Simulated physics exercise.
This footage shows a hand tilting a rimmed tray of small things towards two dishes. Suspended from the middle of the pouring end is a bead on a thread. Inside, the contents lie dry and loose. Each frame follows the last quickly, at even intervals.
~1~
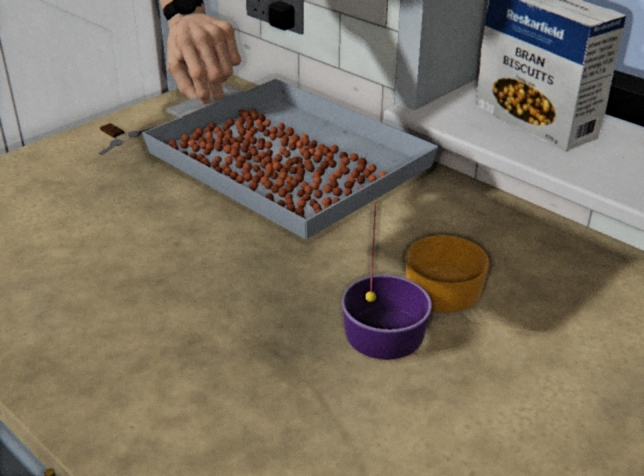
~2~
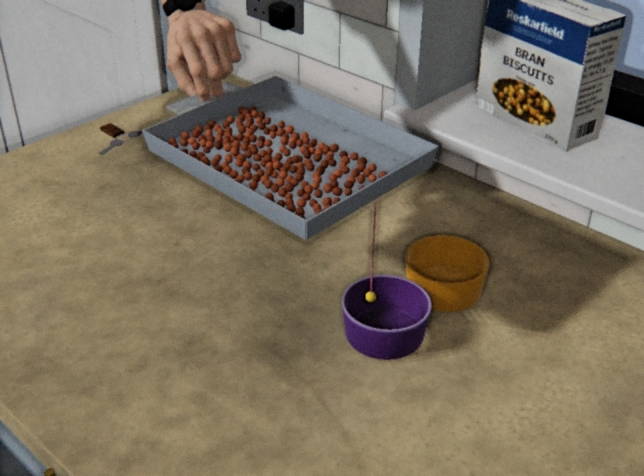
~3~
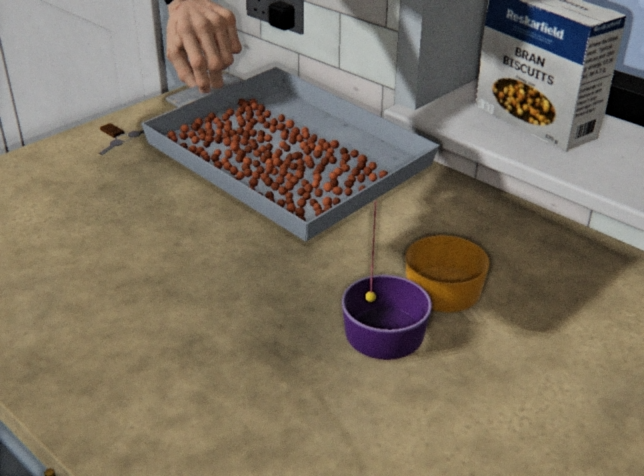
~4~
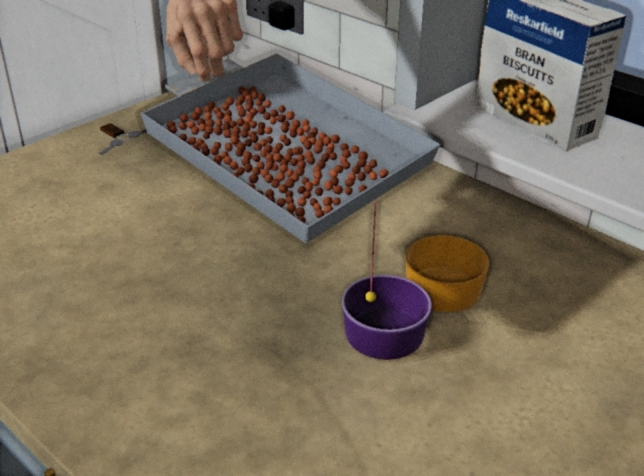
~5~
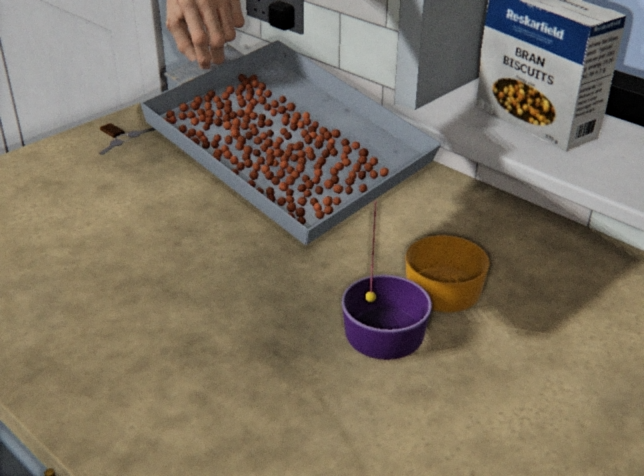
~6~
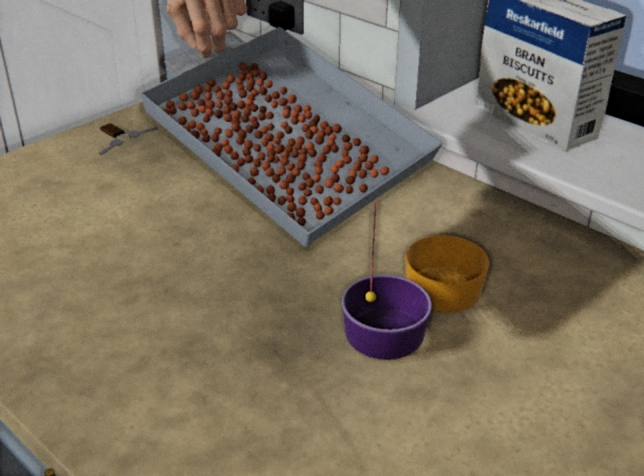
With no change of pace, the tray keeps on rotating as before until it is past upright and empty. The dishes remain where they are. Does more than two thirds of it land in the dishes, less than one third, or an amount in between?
The dishes end up with less than one third.
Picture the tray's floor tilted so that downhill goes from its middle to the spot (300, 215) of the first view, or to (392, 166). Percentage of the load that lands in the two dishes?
First case around 0 per cent, second case 60 per cent.
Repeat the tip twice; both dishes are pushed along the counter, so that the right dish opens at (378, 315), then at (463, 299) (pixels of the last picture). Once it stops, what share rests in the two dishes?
50 %, then 40 %.
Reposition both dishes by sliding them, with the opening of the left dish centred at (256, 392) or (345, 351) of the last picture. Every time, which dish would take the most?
In the first try it is the one to the right, in the second it is the one to the left.
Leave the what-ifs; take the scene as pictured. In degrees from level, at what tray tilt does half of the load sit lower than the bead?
I'd put it at about 115 degrees.
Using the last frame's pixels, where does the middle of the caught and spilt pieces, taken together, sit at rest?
Roughly at (357, 400), give or take.
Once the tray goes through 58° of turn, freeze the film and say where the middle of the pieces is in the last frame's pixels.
The middle of the pieces shows up near (315, 168).
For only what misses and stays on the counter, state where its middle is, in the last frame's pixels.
Their resting centre is at about (357, 403).
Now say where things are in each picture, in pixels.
Corners of the pouring end near (306, 217) and (433, 146), level; middle of the load near (268, 160), clay pellets; left dish near (420, 335); right dish near (479, 289); bead on its thread near (371, 297), in the first picture.
Corners of the pouring end near (306, 218) and (433, 146), level; middle of the load near (268, 159), in the second picture.
Corners of the pouring end near (307, 220) and (434, 145), tipped barely, lowest at the left corner; middle of the load near (268, 155), in the third picture.
Corners of the pouring end near (307, 223) and (435, 144), tipped a little, lowest at the left corner; middle of the load near (268, 149), in the fourth picture.
Corners of the pouring end near (308, 226) and (436, 143), tipped a little, lowest at the left corner; middle of the load near (269, 143), in the fifth picture.
Corners of the pouring end near (309, 229) and (437, 143), tipped clearly, lowest at the left corner; middle of the load near (269, 137); left dish near (420, 335); right dish near (479, 289), in the sixth picture.
Shortly afterwards, tray tipped steeply; the whole lot on the tray.
Next, tray tipped right over; the whole lot on the tray.
Some moments later, tray tipped past a quarter turn; only a few in the left dish; all but a few outside both.
In the end, tray tipped past a quarter turn; only a few in the left dish; none at all in the right dish; all but a few outside both.
